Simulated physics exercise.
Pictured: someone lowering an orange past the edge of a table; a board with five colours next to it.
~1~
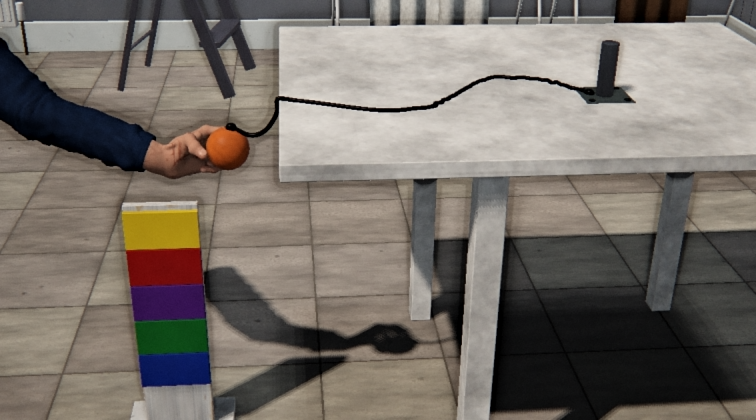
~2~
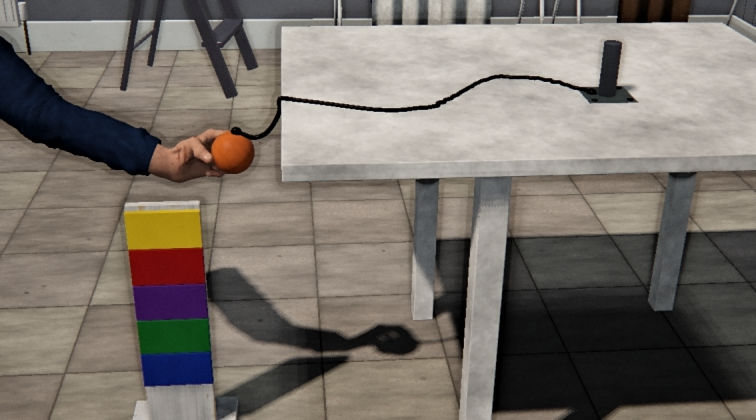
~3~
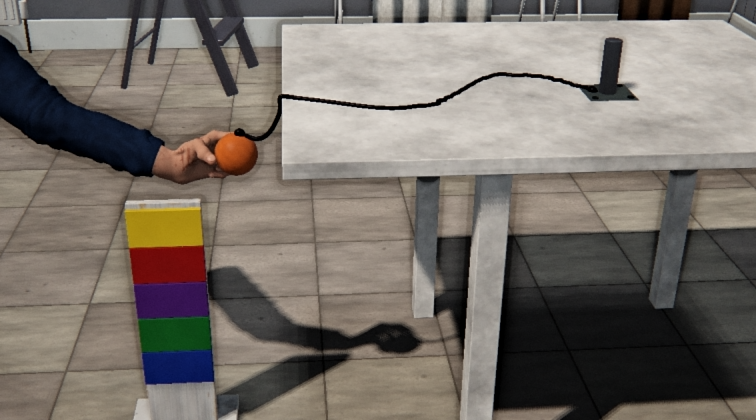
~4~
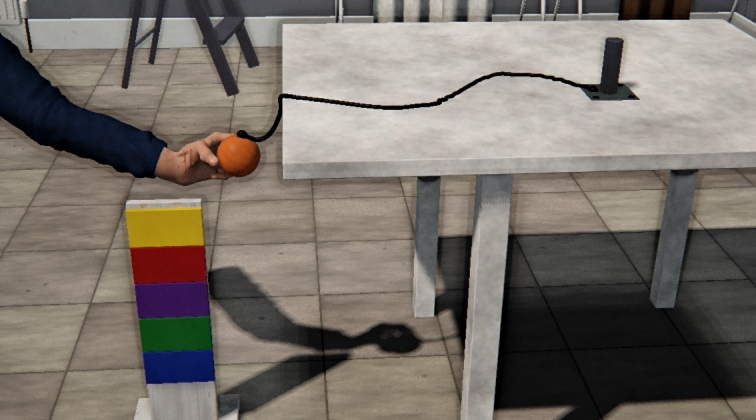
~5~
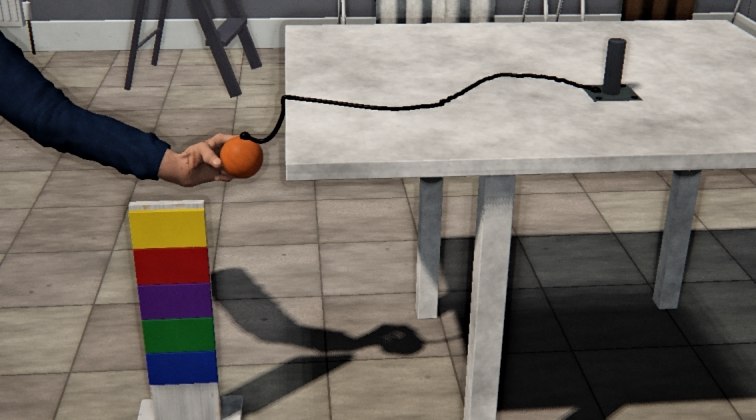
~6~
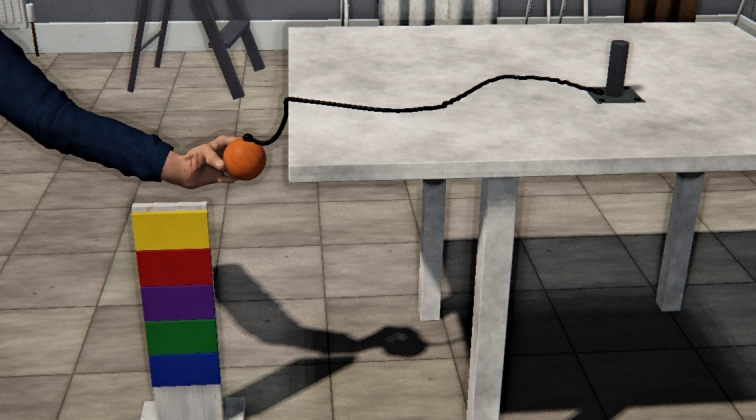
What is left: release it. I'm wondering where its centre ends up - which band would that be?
That would be the red band.
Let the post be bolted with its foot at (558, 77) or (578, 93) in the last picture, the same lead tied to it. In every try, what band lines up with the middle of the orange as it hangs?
First try: Purple; second try: Purple.
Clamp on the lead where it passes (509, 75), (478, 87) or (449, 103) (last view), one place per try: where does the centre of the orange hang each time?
First near (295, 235), then near (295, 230), then near (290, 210).
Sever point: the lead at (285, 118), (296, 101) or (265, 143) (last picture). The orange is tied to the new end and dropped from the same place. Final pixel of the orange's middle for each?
In order, it comes to rest around (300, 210), (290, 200) and (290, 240).
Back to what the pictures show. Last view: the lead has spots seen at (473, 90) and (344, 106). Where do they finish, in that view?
Roughly at (426, 96), and the other roughly at (288, 130).
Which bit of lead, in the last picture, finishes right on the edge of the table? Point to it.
Approximately at (370, 109) in the final frame.
Early on, orange near (310, 263); level with red.
Midway, orange near (276, 264); level with red.
Finally, orange near (288, 265); level with red. Its centre hangs level with the red band.
